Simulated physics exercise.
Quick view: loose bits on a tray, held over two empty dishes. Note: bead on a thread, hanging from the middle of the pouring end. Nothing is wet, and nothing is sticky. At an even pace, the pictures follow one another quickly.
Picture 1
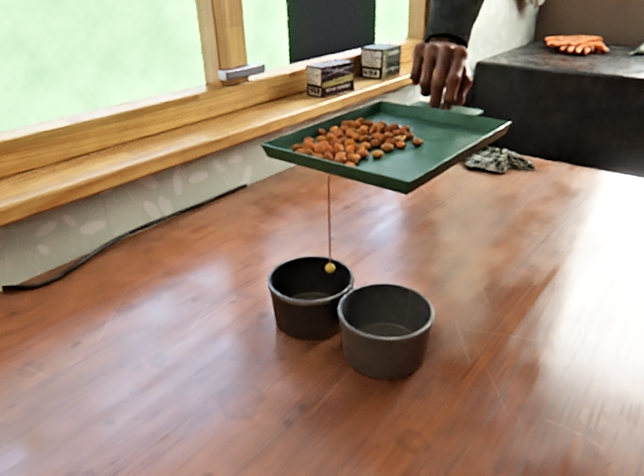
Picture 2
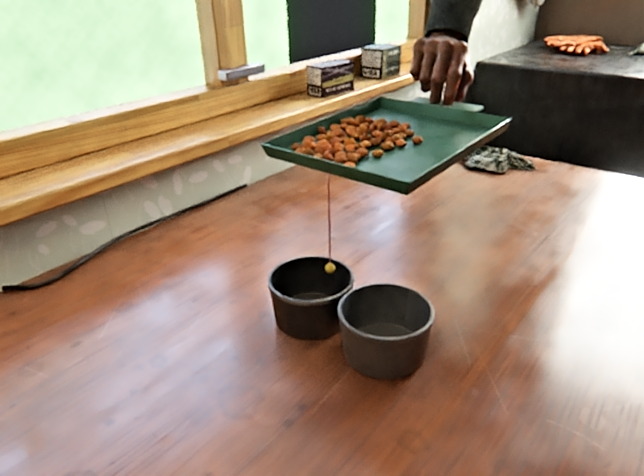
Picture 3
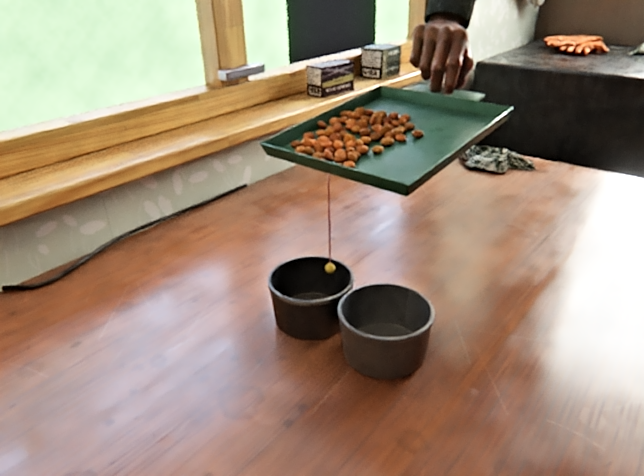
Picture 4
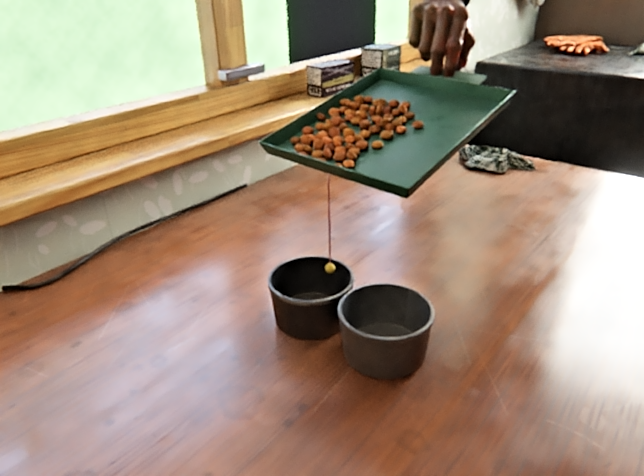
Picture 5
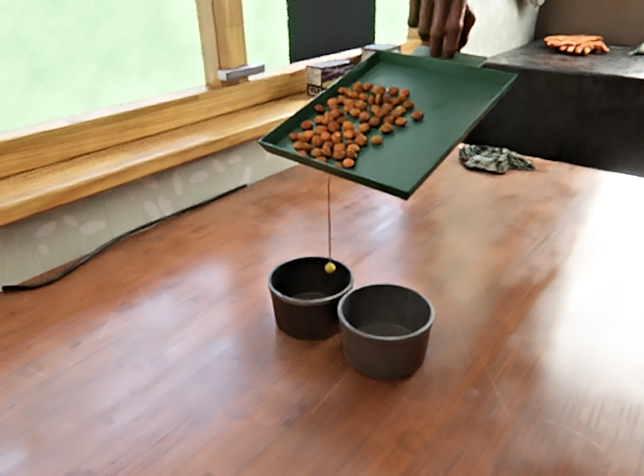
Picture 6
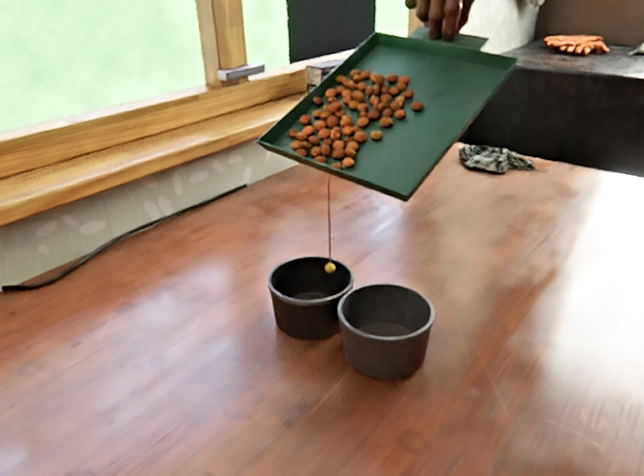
On a wooden table by a window, a hand steadily tilting a green tray of brown kibble above two empty dark dishes.
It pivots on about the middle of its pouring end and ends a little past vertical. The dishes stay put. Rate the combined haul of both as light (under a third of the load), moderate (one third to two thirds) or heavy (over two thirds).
A moderate haul.
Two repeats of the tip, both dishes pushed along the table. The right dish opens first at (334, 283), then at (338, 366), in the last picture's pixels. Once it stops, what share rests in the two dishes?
20 and 10 %.
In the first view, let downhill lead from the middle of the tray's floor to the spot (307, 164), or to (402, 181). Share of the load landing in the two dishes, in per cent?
30 % then 90 %, roughly.
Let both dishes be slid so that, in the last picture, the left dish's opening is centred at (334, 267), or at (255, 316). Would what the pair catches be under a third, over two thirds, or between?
For the first spot it's under a third, and for the next one it's less than a third.
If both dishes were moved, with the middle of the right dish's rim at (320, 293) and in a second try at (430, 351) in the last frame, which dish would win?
Placement one gives the one at right, placement two gives the one at left.
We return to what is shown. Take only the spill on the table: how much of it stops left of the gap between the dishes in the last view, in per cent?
Roughly 80 percent.
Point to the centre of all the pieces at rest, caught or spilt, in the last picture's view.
About (353, 346).
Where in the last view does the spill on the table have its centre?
Near (280, 375).
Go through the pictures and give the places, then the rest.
Corners of the pouring end at (267, 143) and (408, 179), level; middle of the load at (366, 140), bits of cat kibble; left dish at (284, 313); right dish at (359, 350); bead on its thread at (330, 268), in the first picture.
Corners of the pouring end at (267, 143) and (407, 180), level; middle of the load at (366, 139), in the second picture.
Corners of the pouring end at (266, 142) and (407, 181), tipped barely, lowest at the right corner; middle of the load at (365, 134), in the third picture.
Corners of the pouring end at (265, 141) and (407, 184), tipped a little, lowest at the right corner; middle of the load at (365, 126), in the fourth picture.
Corners of the pouring end at (264, 140) and (406, 187), tipped clearly, lowest at the right corner; middle of the load at (364, 116), in the fifth picture.
Corners of the pouring end at (263, 139) and (406, 190), tipped clearly, lowest at the right corner; middle of the load at (363, 108); left dish at (284, 313); right dish at (359, 350), in the sixth picture.
Soon, tray tipped steeply; most on the tray; about a quarter in the air.
A while on, tray tipped past a quarter turn; about a third in the right dish; a small part in the left dish; about a third outside both; about a quarter in the air.
Towards the end, tray tipped past a quarter turn; about half in the right dish; a small part in the left dish; about half outside both.
Finally, tray tipped past a quarter turn; about half in the right dish; a small part in the left dish; about half outside both.
